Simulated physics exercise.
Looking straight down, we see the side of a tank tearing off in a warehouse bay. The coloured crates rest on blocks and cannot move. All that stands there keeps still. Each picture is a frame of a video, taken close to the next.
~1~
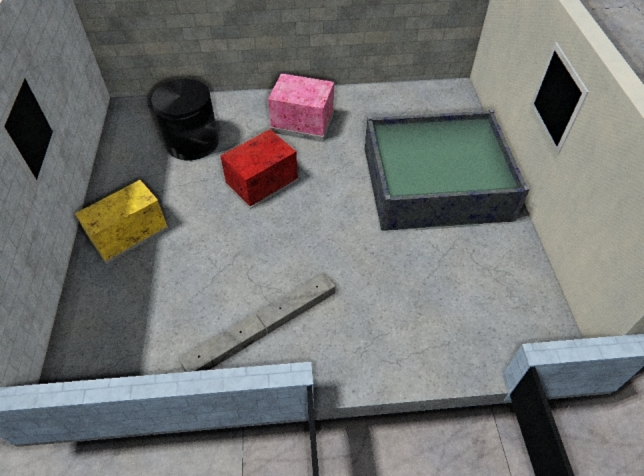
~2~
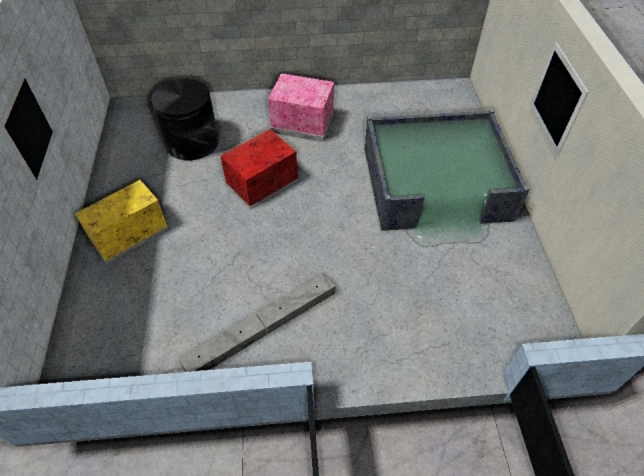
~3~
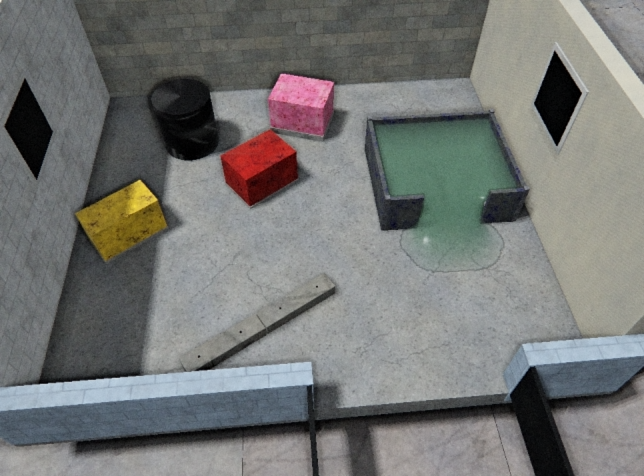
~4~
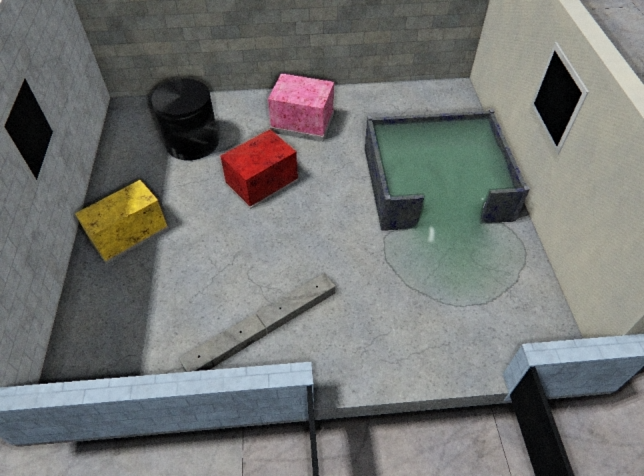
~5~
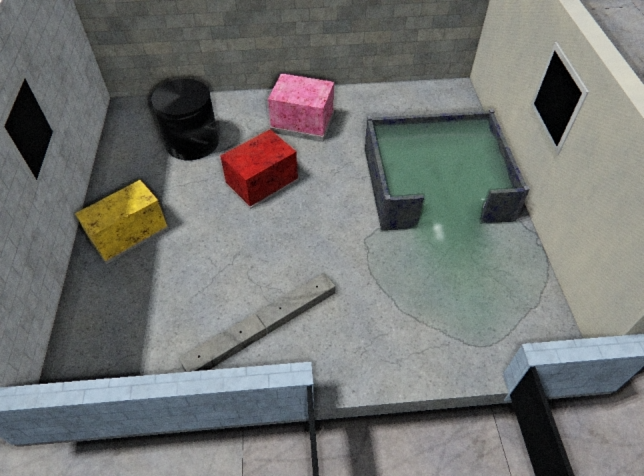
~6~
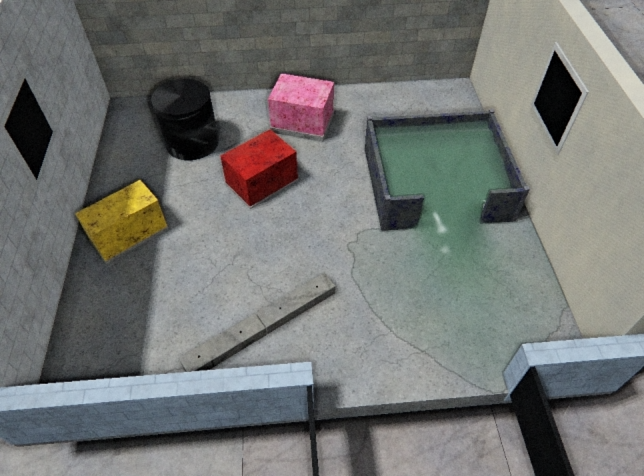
At first, a dark-walled tank of green water sits whole at the right of a walled bay, near pink, red and yellow blocks. Then its front side opens and water pours through the gap, spreading in a widening pool across the floor toward the low front wall, while everything else stays still.
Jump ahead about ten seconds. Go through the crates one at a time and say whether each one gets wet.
The red crate has a tall enough plinth. The yellow crate has a tall enough plinth. The pink crate has a tall enough plinth.
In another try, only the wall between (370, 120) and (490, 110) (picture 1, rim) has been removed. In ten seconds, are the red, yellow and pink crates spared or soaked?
Result - red crate gets flooded; yellow crate gets flooded; pink crate gets flooded.
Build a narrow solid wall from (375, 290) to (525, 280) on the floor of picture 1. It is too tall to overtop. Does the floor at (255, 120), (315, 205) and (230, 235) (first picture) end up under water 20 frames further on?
One by one: Spared, soaked, soaked.
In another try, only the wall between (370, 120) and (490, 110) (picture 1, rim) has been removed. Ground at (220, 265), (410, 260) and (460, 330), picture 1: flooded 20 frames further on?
In the order given, the spots are not soaked, not soaked and not soaked.
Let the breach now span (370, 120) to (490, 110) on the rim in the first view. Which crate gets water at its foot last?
The yellow crate comes last.
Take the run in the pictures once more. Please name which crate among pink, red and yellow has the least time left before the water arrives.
My answer: The crate marked yellow.
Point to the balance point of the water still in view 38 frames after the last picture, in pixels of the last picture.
Around pixel (431, 244) of the last picture.
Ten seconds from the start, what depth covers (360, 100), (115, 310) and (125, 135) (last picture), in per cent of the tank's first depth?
Taking the places in turn, I get roughly 2, 2 and 0 percent.
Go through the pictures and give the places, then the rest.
In the first frame, the water tank at (442, 156) is whole and still.
In the second frame, the front is at (415, 234), out from the gap at (451, 213).
In the third frame, water pours out at (450, 215) and has run to (432, 265).
In the fourth frame, the front is at (487, 296), out from the gap at (450, 215).
In the fifth frame, water pours out at (450, 215) and has run to (466, 337).
In the sixth frame, water pours out at (450, 214) and has run to a hidden place.
A moment on, water covers 20 % of the floor; the red crate not reached, the yellow crate not reached, the pink crate not reached.
Next, water covers 25 % of the floor; the red crate not reached, the yellow crate not reached, the pink crate not reached.
Then, water covers 25 % of the floor; the red crate not reached, the yellow crate not reached, the pink crate not reached.
Later, water covers 30 % of the floor; the red crate not reached, the yellow crate not reached, the pink crate not reached.
In the end, water covers 40 % of the floor; the red crate stayed above the water, the yellow crate stayed above the water, the pink crate stayed above the water.
